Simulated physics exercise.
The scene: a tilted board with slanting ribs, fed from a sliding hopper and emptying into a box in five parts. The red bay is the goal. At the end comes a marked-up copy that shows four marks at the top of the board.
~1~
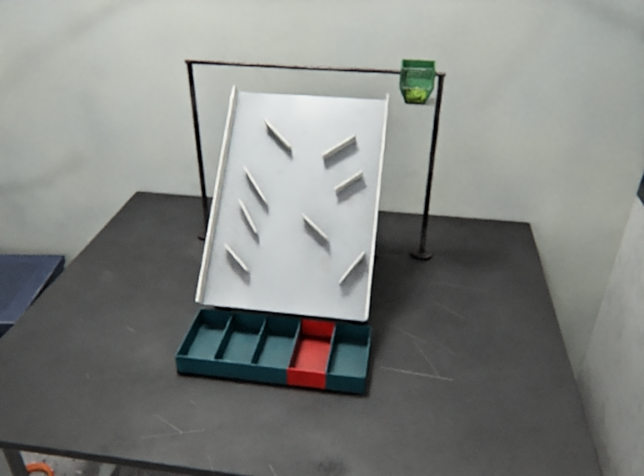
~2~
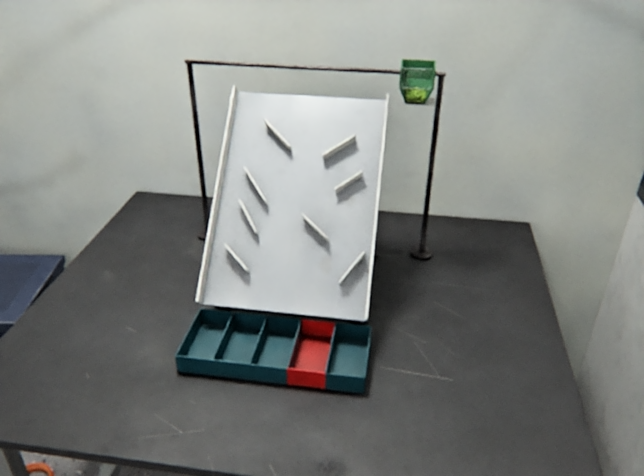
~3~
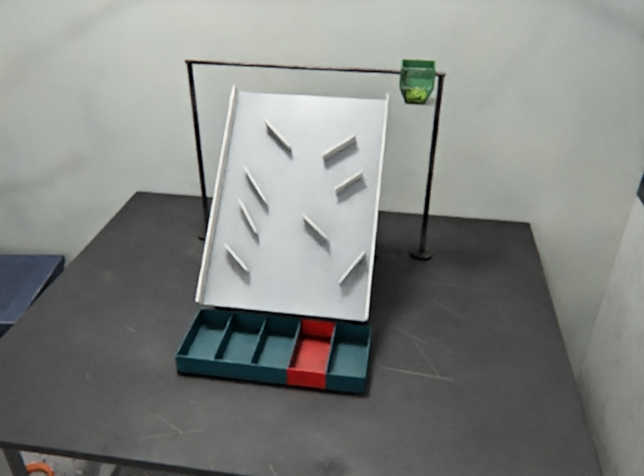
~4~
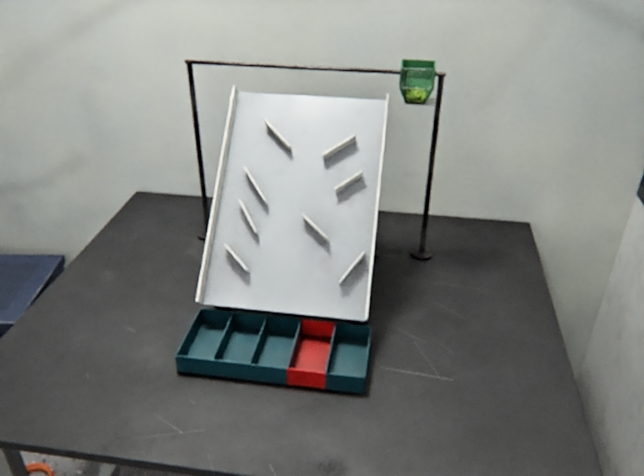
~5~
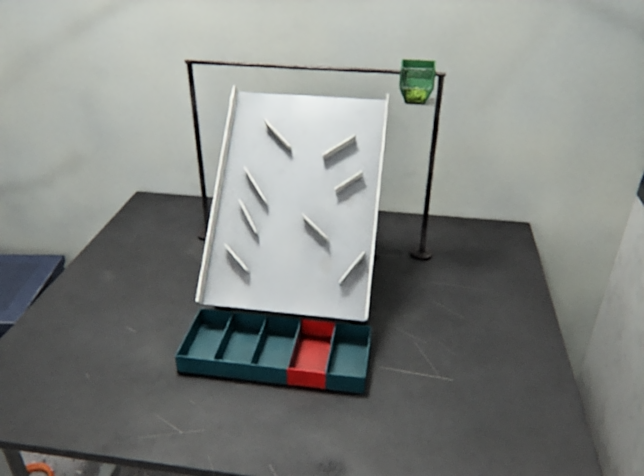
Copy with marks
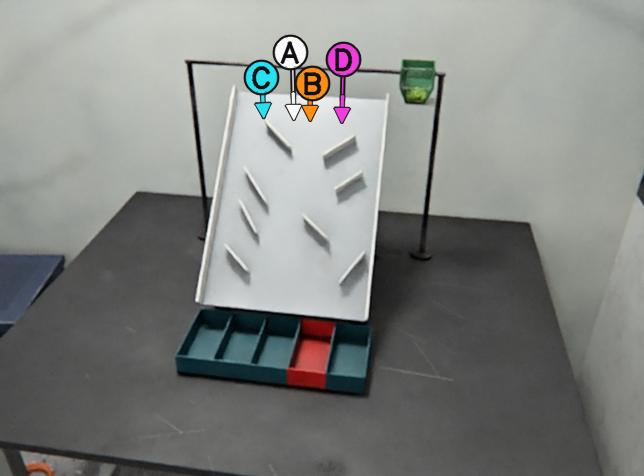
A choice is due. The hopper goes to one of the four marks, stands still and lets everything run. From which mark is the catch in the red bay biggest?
A works best here.
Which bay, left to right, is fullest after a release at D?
The second.
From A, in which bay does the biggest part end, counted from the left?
The fourth.
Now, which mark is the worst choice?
It is D.
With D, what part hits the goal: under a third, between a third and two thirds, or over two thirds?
Mark D gives under a third.
On the marked copy, mark A meets the board at (293, 114); mark B meets the board at (310, 115); mark C meets the board at (263, 112); mark D meets the board at (341, 117).
If A is chosen, roughly two thirds in the red bay, roughly a third in other bays, just a few outside the box.
If B is chosen, roughly a third in the red bay, roughly two thirds in other bays, just a few outside the box.
If C is chosen, roughly a third in the red bay, roughly two thirds in other bays, just a few outside the box.
If D is chosen, just a few in the red bay, the larger part in other bays, about a tenth outside the box.
